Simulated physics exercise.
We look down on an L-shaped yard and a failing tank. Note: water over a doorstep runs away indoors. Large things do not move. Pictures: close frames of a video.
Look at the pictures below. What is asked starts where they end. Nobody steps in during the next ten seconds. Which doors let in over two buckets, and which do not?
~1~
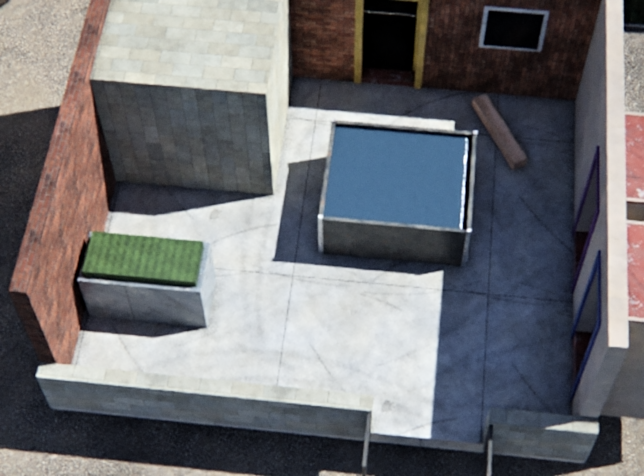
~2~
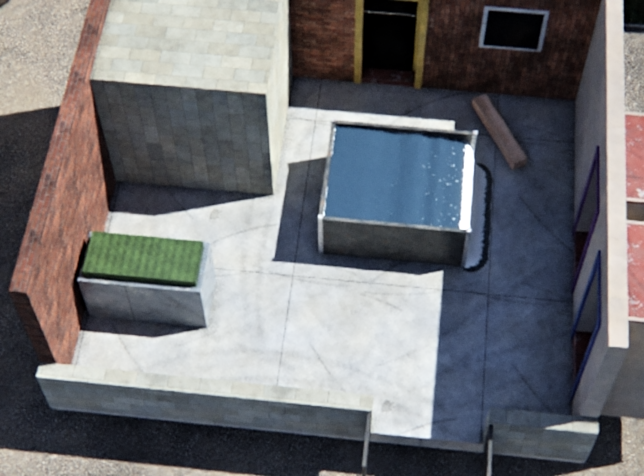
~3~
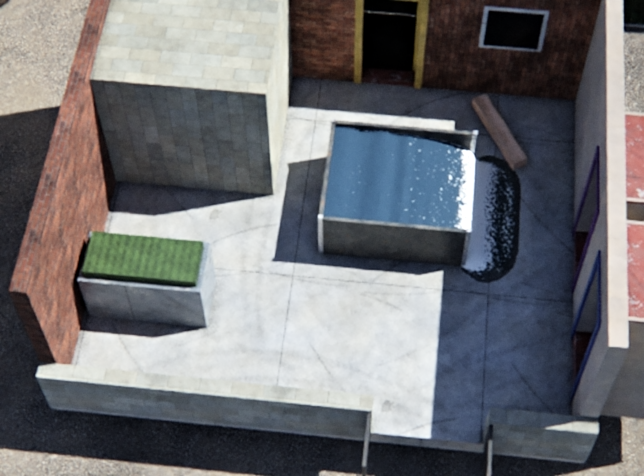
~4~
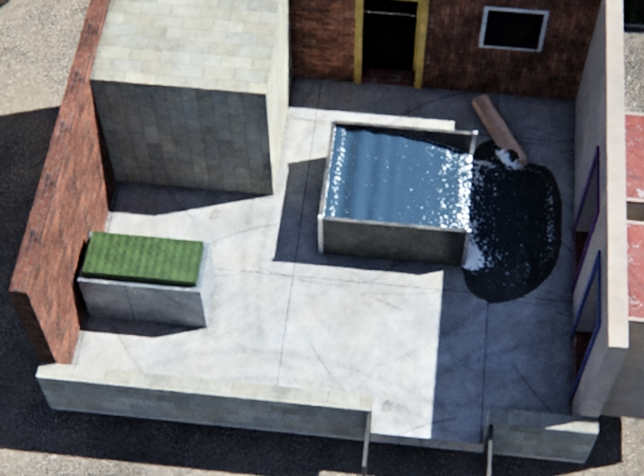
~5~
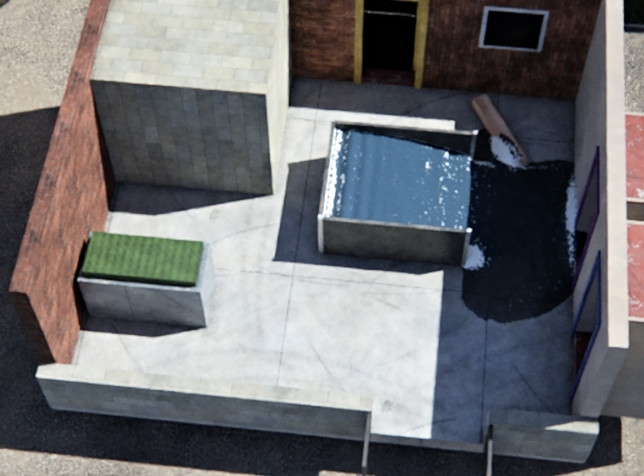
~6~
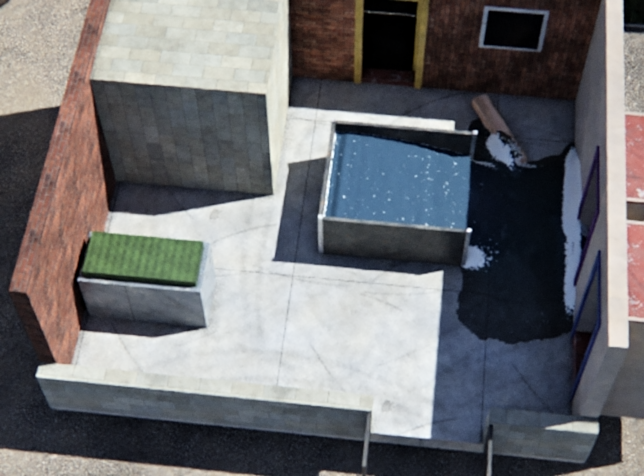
Here is how it goes: The purple door does, the yellow door does not, the blue door does not.
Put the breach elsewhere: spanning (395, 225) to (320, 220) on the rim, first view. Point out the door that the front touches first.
My answer is the blue one.
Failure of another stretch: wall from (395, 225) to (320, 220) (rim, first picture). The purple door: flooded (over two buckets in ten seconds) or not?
One by one: The purple one stays under.
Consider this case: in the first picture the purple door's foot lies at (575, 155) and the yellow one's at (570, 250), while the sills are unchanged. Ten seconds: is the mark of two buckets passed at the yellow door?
I'd say the yellow one tops the mark in the end.
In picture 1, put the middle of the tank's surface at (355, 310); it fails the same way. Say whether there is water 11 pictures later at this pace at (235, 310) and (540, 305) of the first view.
In turn: Clear, under water.
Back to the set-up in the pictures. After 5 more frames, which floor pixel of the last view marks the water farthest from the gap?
I would point to (562, 436).
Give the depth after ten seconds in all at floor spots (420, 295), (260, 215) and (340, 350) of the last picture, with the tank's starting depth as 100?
The three come to some 4, 2 and 6 per cent respectively.
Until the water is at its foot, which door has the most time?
It's the yellow-painted one.
A moment on, water covers 25 % of the floor; the purple door far over two buckets in, the yellow door not reached, the blue door wet at the sill, nothing in.
Next, water covers 30 % of the floor; the purple door far over two buckets in, the yellow door wet at the sill, nothing in, the blue door wet at the sill, nothing in.
Then, water covers 55 % of the floor; the purple door far over two buckets in, the yellow door wet at the sill, nothing in, the blue door wet at the sill, nothing in.
Later, water covers 85 % of the floor; the purple door far over two buckets in, the yellow door wet at the sill, nothing in, the blue door wet at the sill, nothing in.
In the end, water covers 90 % of the floor; the purple door far over two buckets in, the yellow door under two buckets in, the blue door wet at the sill, nothing in.
